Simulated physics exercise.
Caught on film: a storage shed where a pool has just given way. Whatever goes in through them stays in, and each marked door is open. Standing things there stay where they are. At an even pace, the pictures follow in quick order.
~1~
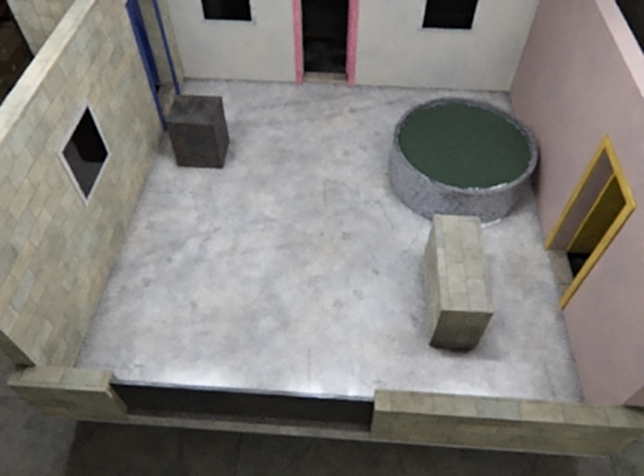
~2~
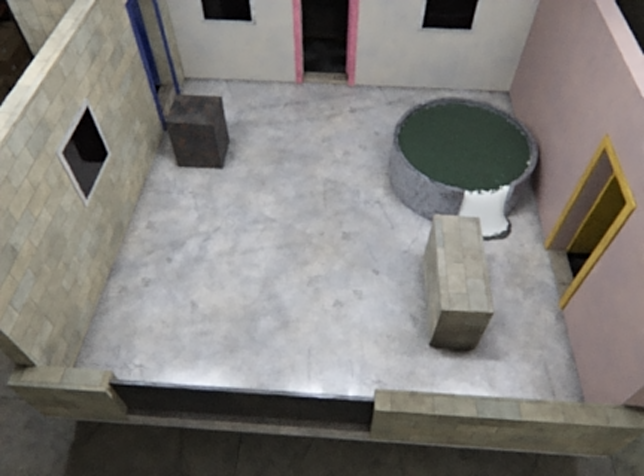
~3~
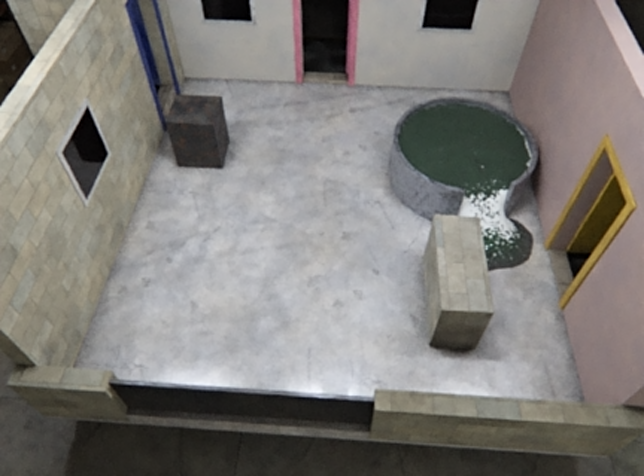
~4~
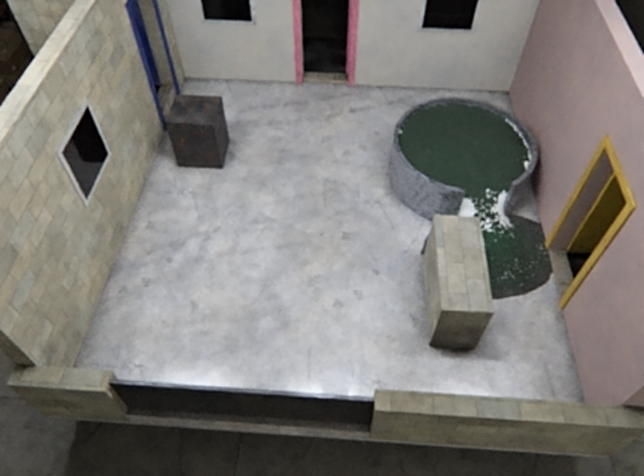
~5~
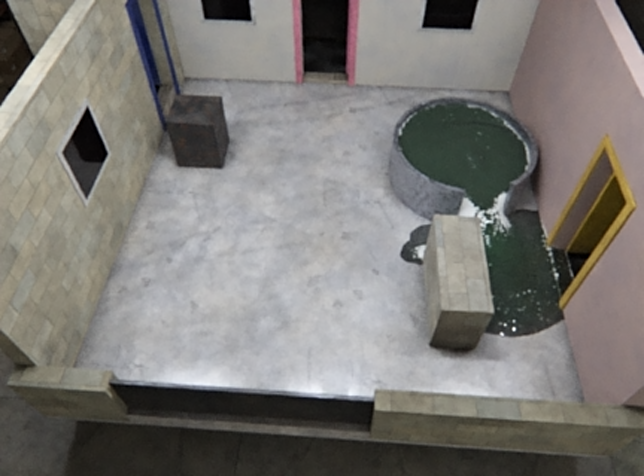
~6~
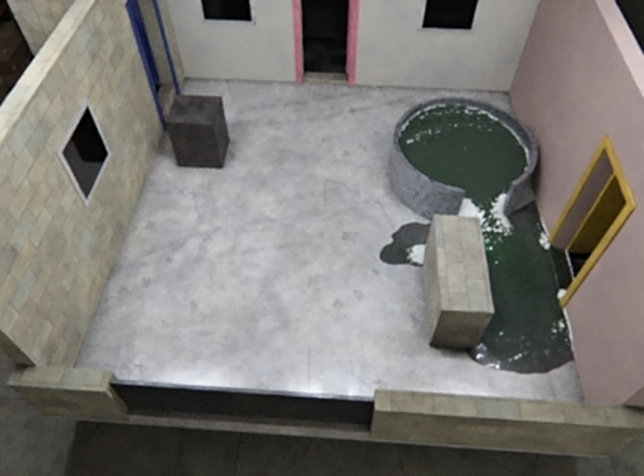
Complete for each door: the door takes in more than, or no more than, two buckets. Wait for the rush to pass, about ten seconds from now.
Completed: The pink door takes in no more than two buckets; the yellow door takes in more than two buckets; the blue door takes in no more than two buckets.
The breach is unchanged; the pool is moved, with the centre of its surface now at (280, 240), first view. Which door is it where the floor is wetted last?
Door: The one in pink.
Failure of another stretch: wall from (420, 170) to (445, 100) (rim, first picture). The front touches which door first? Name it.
The pink-painted one, I'd guess.
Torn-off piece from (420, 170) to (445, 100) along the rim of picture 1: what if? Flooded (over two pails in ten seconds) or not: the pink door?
My take is that pink crosses the line.
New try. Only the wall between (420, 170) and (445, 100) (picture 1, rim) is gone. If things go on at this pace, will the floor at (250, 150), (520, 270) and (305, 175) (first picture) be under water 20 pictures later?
Respectively: Drenched, parched and drenched.
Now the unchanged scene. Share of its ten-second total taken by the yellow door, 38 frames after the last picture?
By my reckoning, 70 percent.
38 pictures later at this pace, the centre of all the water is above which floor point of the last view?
Close to (383, 251), I reckon.
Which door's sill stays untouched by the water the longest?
Last in line is the pink door.
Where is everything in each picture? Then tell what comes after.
In the first frame, the round tank at (464, 145) is whole and still.
In the second frame, water pours out at (482, 212) and has run to a hidden place.
In the third frame, water pours out at (481, 214) and has run to a hidden place.
In the fourth frame, the front is at a hidden place, out from the gap at (481, 214).
In the fifth frame, water pours out at (481, 214) and has run to (529, 328).
In the sixth frame, water pours out at (481, 213) and has run to (541, 367).
A moment on, water covers 15 % of the floor; the pink door not reached, the yellow door over two buckets in, the blue door not reached.
Next, water covers 25 % of the floor; the pink door not reached, the yellow door far over two buckets in, the blue door not reached.
Then, water covers 35 % of the floor; the pink door not reached, the yellow door far over two buckets in, the blue door not reached.
Later, water covers 60 % of the floor; the pink door not reached, the yellow door far over two buckets in, the blue door not reached.
In the end, water covers 80 % of the floor; the pink door wet at the sill, nothing in, the yellow door far over two buckets in, the blue door wet at the sill, nothing in.
